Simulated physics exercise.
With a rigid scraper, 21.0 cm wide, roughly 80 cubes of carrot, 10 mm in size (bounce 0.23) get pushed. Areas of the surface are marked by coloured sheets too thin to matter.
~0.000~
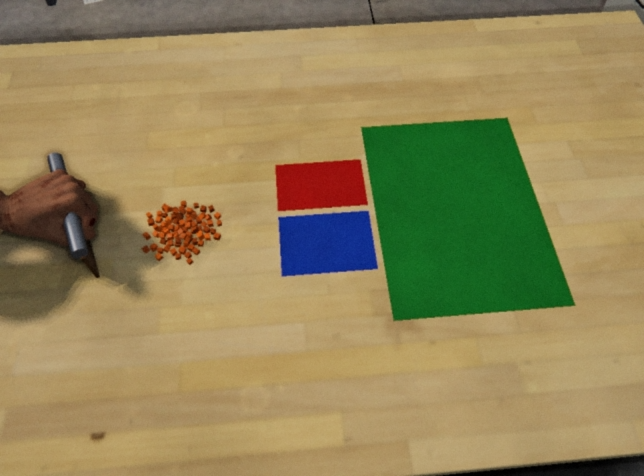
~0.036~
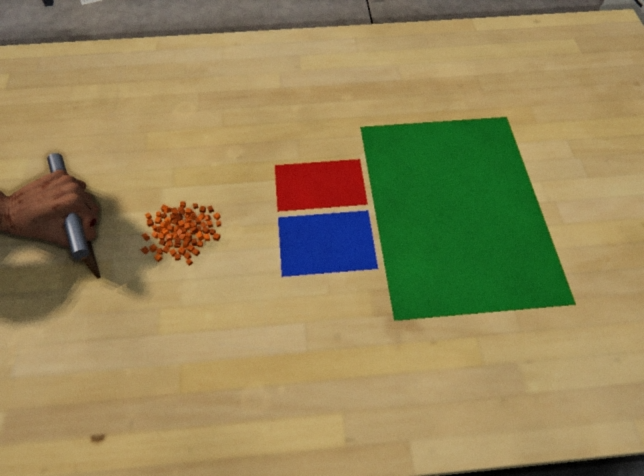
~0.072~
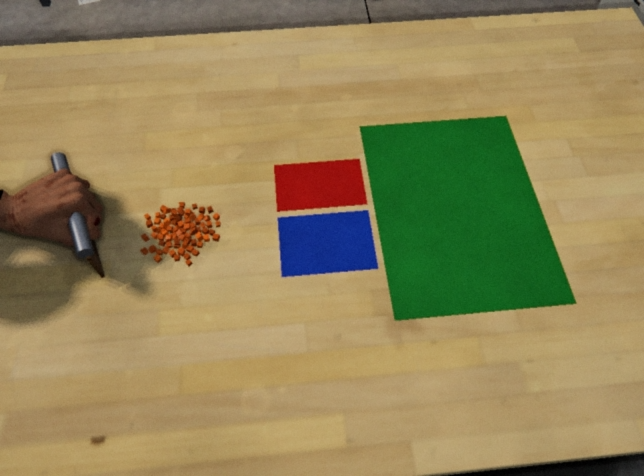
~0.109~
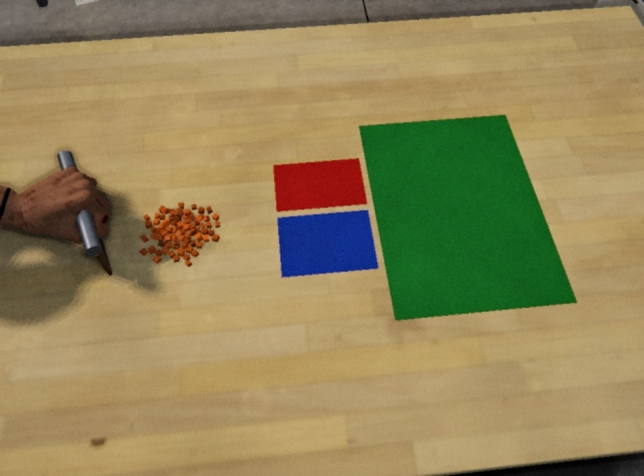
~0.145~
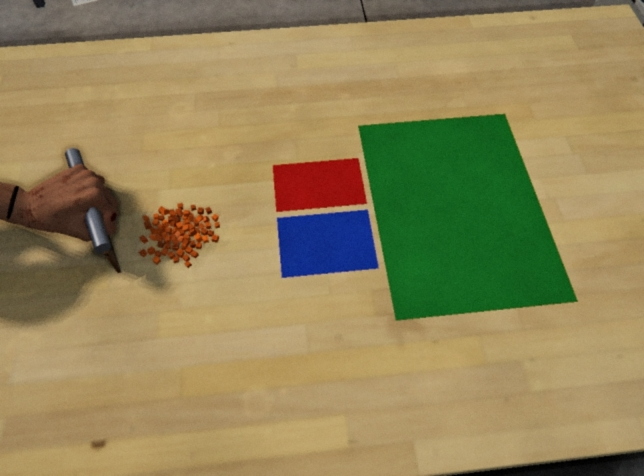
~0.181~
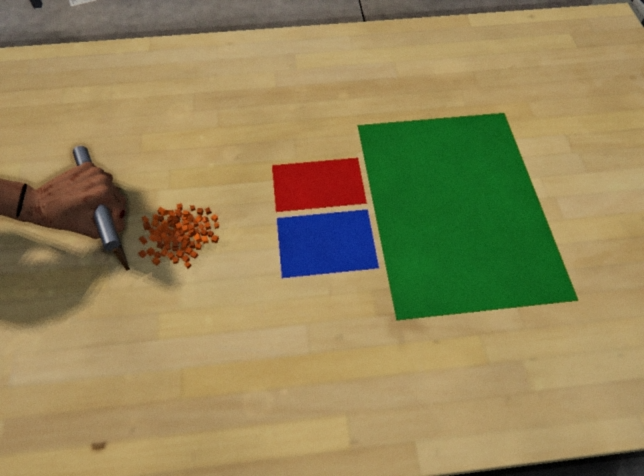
Hand holding a grey scraper, moving it slowly rightward across a wooden table beside small orange cubes and three coloured mats.
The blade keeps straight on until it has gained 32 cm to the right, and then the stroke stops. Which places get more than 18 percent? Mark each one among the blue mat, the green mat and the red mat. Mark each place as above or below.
For blue mat: Below. For green mat: Below. For red mat: Above.
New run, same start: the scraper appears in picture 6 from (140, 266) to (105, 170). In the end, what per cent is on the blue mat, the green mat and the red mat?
Blue mat 45, green mat 0, red mat 25.
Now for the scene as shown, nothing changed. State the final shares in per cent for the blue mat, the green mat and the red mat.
Blue mat: 0, green mat: 0, red mat: 45.
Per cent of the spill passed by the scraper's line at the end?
Some 35 percent.
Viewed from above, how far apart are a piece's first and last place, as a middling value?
20 cm.
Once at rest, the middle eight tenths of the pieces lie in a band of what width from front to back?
Around 18 centimetres.
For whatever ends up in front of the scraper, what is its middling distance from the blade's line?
My estimate is near 2 cm.
After 0.51 s, scraper 19 cm from its start, spill 13 cm wide; off the mats 100 %.
After 0.84 s, scraper 33 cm from its start, spill 19 cm wide; red mat 50 %, off the mats 50 %.
After 1.13 s, scraper 34 cm from its start, spill 20 cm wide; red mat 45 %, off the mats 50 %.
In the end, at 1.8 s, blue mat 0 %, red mat 45 %, green mat 0 %, off the mats 50 %.
